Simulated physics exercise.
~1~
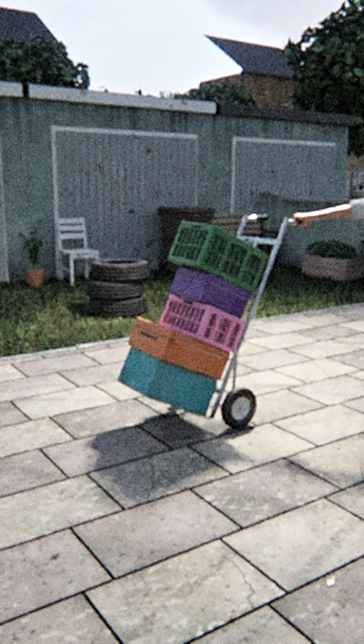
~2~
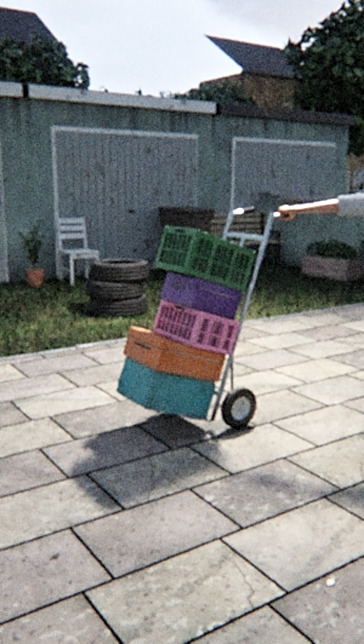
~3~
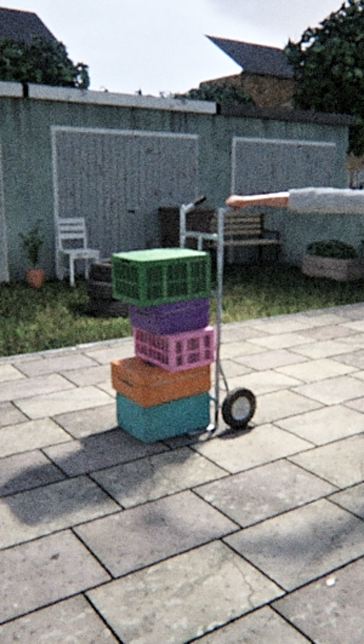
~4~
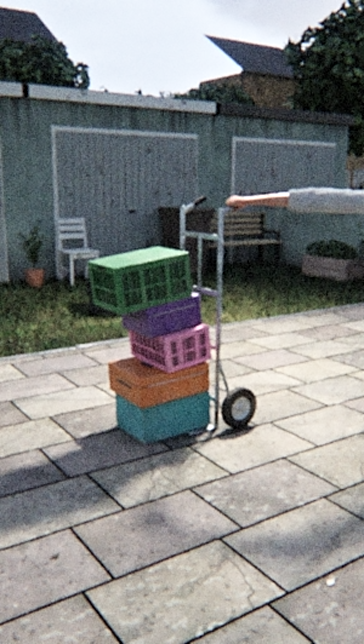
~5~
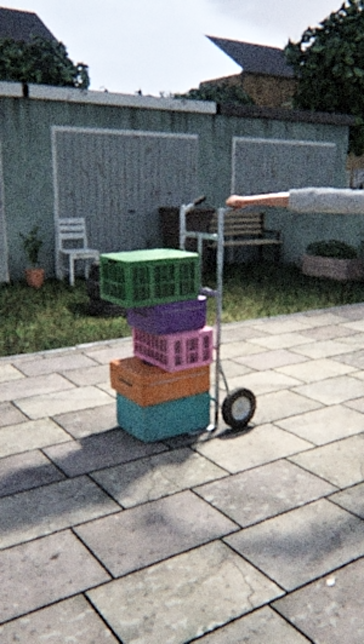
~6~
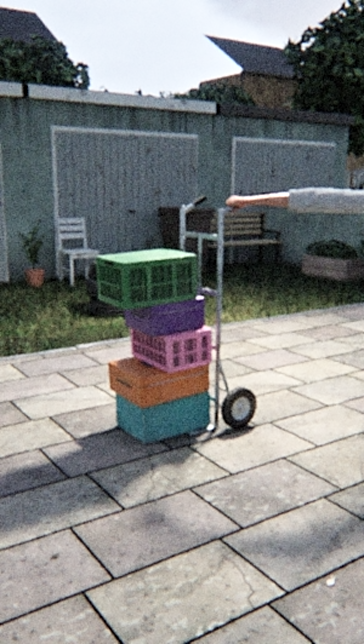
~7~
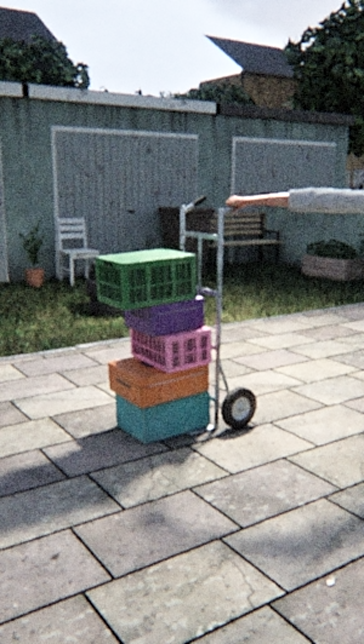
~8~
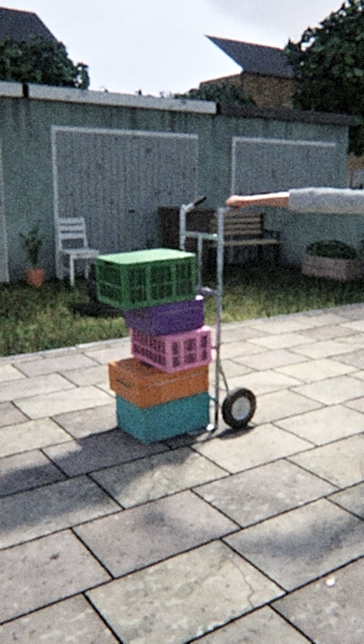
A sack truck carrying five stacked boxes and crates, held by an outstretched arm, tips upright onto the paving; the upper three lean left and rock back slightly, and the stack settles still standing, with the green crate on top shifted left.
